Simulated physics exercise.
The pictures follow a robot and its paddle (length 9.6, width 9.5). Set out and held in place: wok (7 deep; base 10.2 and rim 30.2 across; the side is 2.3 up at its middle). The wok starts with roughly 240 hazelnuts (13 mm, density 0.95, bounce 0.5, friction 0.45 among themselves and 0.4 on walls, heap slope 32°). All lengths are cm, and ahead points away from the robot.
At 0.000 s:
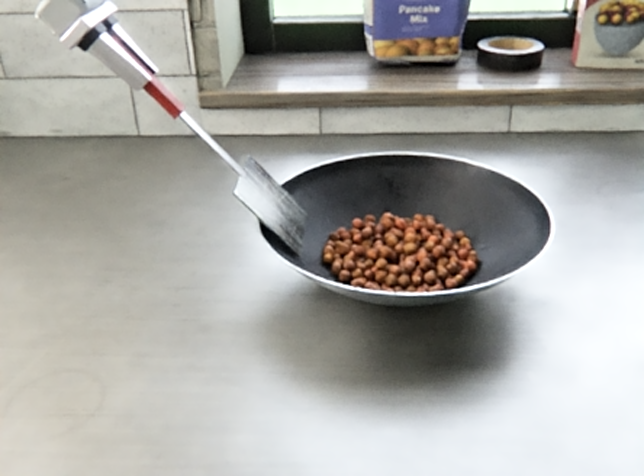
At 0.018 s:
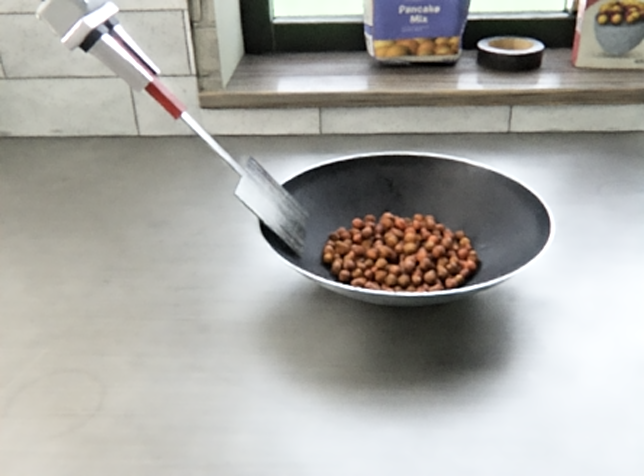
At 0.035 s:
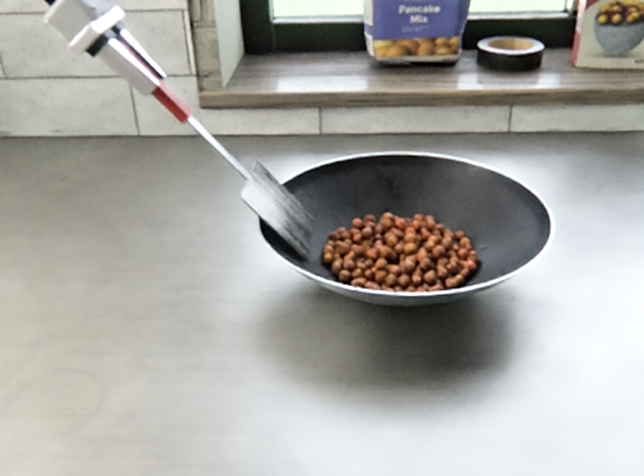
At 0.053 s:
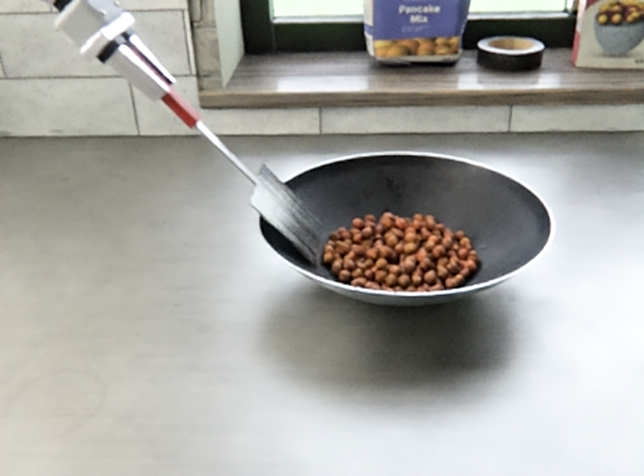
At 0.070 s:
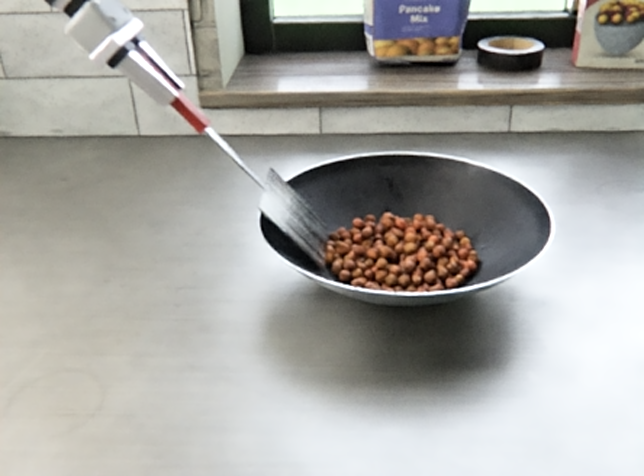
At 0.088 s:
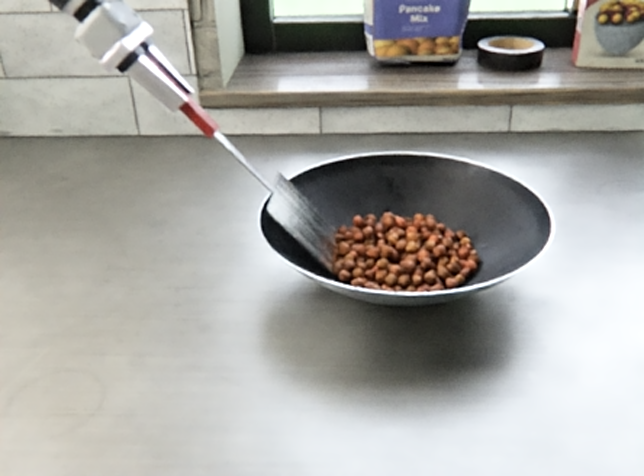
The footage shows a robot's paddle angled into a dark wok of hazelnuts on a grey counter; the paddle slides a short way right and slightly down to the near-still pile's left edge, turning a little as it moves.
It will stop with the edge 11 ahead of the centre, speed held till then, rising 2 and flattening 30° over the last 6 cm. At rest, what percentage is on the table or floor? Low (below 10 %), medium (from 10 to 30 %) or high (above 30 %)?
Answer: Medium; from 10 to 30 % of the hazelnuts finish on the table or floor.
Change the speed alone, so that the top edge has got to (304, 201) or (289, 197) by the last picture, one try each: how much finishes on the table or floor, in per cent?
Some 40 and 35 per cent.
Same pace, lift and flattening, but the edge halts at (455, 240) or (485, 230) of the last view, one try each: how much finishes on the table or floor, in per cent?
About 0 and 0 per cent.
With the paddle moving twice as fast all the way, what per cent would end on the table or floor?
It would be near 40 per cent.
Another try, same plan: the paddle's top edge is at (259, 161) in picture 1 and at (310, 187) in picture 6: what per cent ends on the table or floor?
About 45 per cent.
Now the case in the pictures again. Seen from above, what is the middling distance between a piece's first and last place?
Roughly 7 cm.
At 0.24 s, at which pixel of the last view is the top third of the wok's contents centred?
Near (461, 242).
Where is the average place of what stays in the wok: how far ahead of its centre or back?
About 4.5 cm ahead.
After 0.24 s, sloping 50°, highest piece 5 above the table; 237 in the wok.
After 0.39 s, sloping 42°, highest piece 7 above the table; 237 in the wok.
After 0.66 s, sloping 20°, highest piece 8 above the table; 191 in the wok, 41 on the table or floor, 5 on the blade or in flight.
After 1.71 s, sloping 20°, highest piece 7 above the table; 190 in the wok, 47 on the table or floor.
At rest, 190 in the wok, 47 on the table or floor. That is 20 % on the table or floor.
